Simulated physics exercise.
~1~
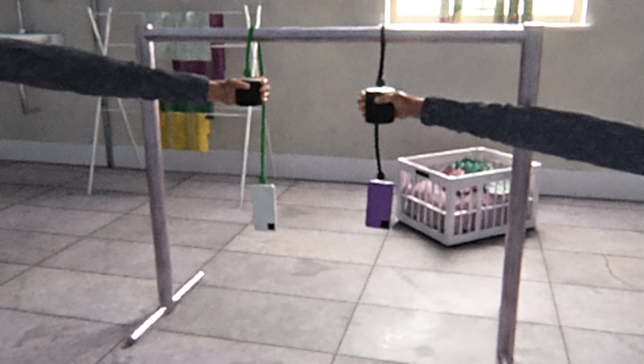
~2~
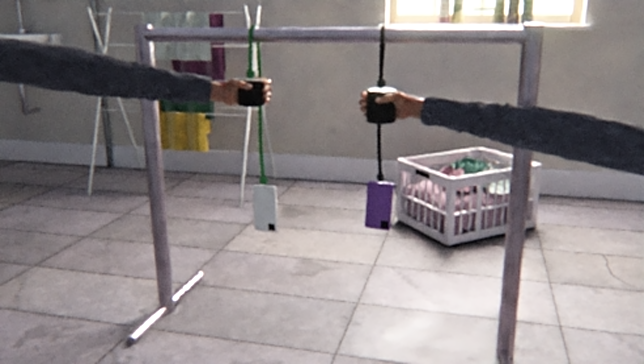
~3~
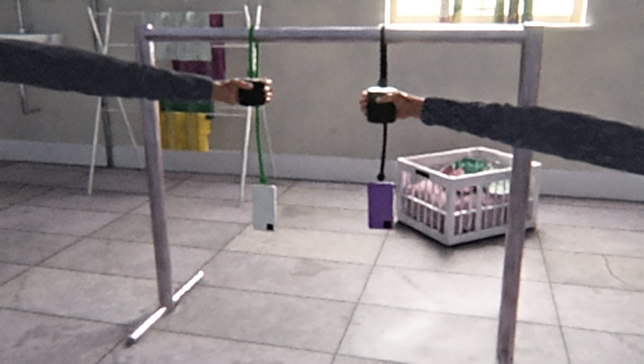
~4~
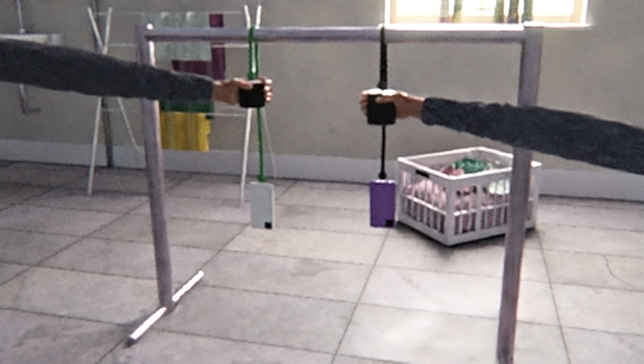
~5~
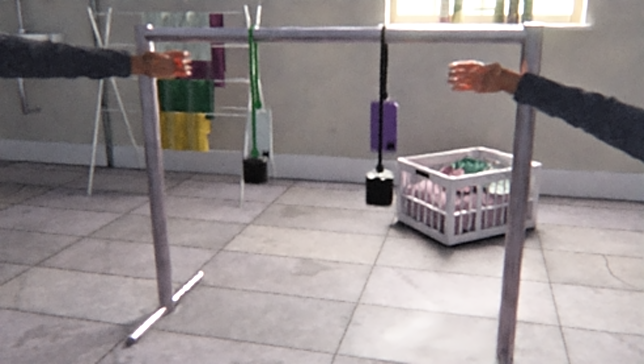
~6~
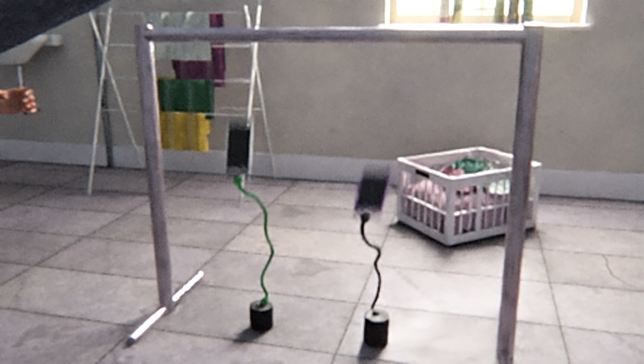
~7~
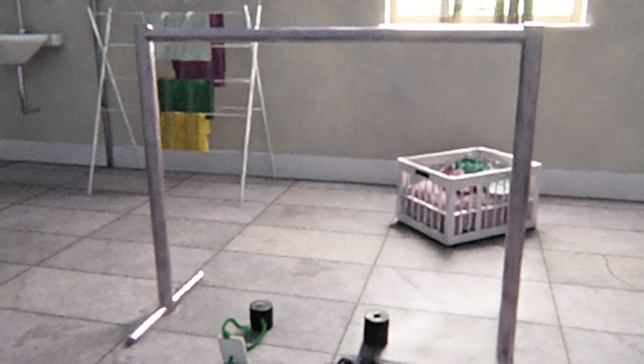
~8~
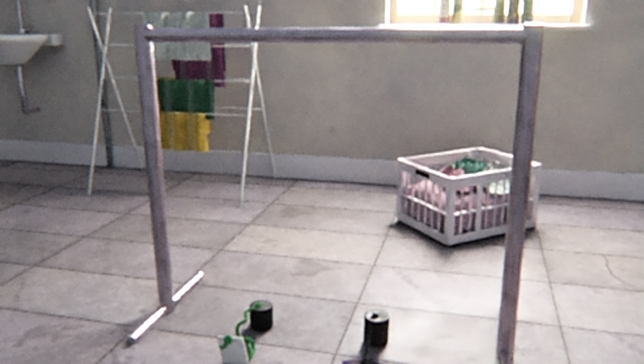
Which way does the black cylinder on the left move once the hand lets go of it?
It moves down, dropping from beneath the bar until it lands on the tiled floor.
Two hands letting go of black cylinders, which drop and pull the roped phones upward before everything lands on the floor.
